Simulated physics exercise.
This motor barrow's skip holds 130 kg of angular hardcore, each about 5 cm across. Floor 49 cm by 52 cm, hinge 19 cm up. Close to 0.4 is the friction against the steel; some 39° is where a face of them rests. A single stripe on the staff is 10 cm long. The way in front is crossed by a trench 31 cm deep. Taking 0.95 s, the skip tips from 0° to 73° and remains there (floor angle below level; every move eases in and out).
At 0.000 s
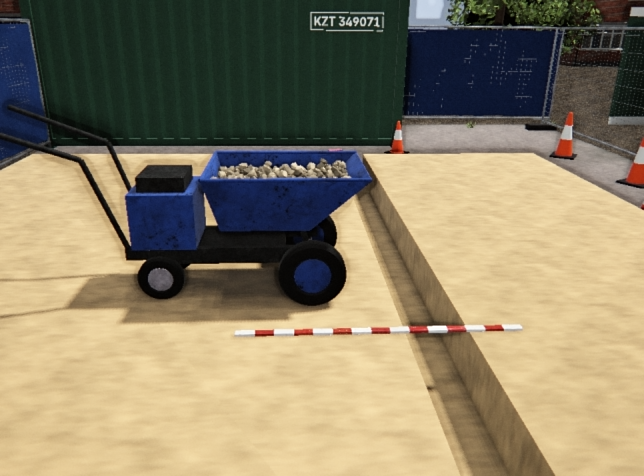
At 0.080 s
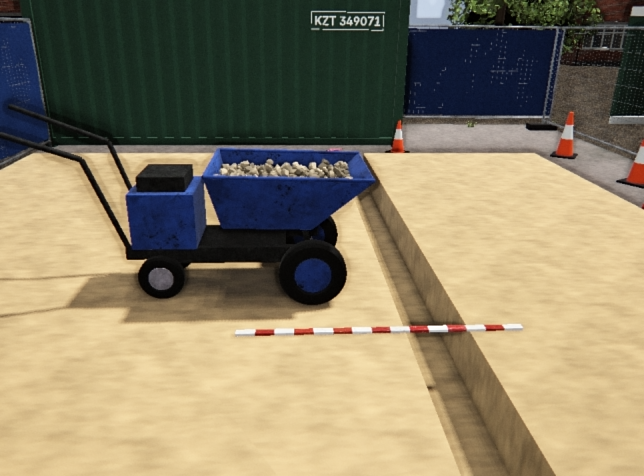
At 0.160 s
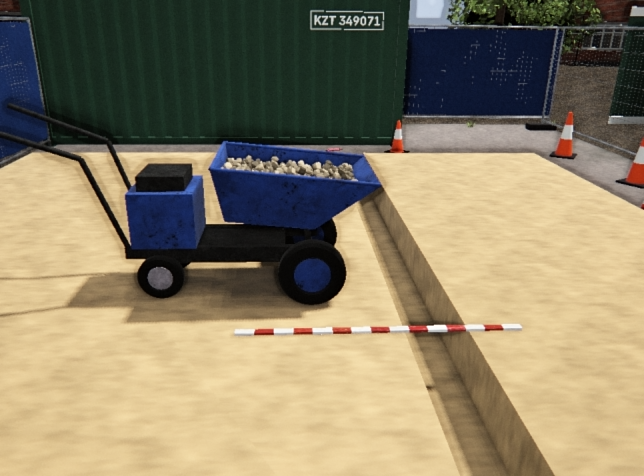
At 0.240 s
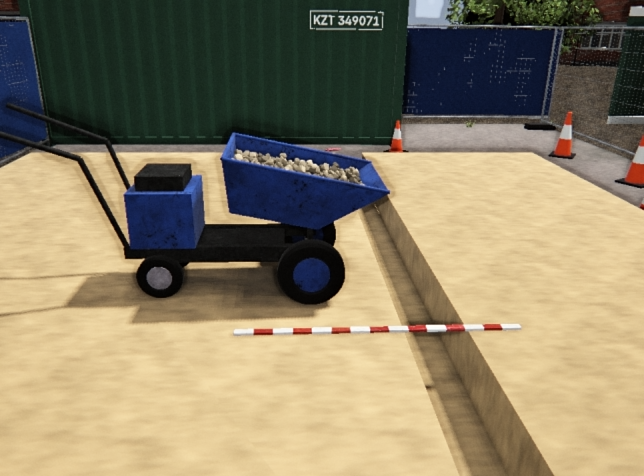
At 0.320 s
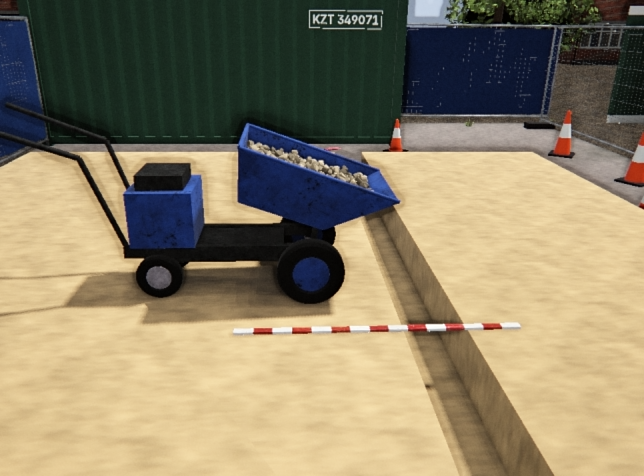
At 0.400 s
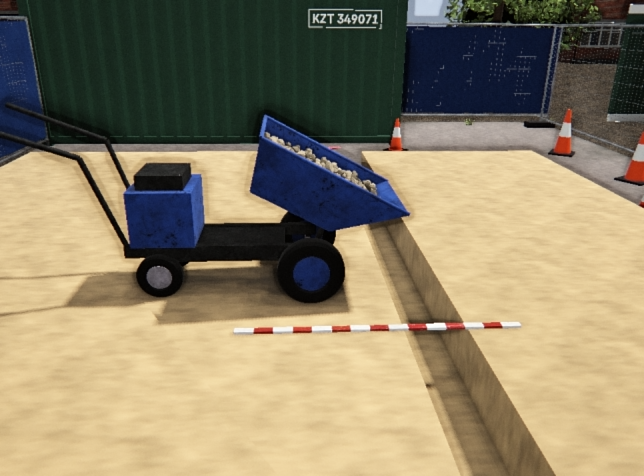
On a sandy building site, seen from the side and slightly above by a still camera, a green container and blue fencing stand behind. A blue motor barrow with black handles and a skip of pale stones sits left of a narrow trench, orange cones beyond and a red-and-white staff in front. The skip starts level, then its rear rises and its lip dips rightward, steepening steadily, the stones still inside.
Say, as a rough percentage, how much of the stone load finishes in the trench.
Roughly 76 out of 100.
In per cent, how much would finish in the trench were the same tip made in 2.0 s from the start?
Close to 85 percent, then.
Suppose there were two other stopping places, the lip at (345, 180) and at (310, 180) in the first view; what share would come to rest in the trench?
Estimates: 100 % then 50 %.
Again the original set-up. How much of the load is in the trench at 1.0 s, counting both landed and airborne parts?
Close to 30 per cent has got there by then.
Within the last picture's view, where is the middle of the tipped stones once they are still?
Their middle ends up near (420, 304).
After 0.7 s the floor is at 61°; 100 % in the skip; the foremost stones are at (407, 248).
After 1.0 s the floor is at 73°; 63 % in the skip, 29 % in the trench, 8 % past the trench; the foremost stones are at (472, 285).
After 1.4 s the floor is at 73°; 16 % in the skip, 60 % in the trench, 24 % past the trench; the foremost stones are at (534, 277).
After 3.3 s the floor is at 73°; 0 % in the skip, 76 % in the trench, 24 % past the trench; the foremost stones are at (552, 276).
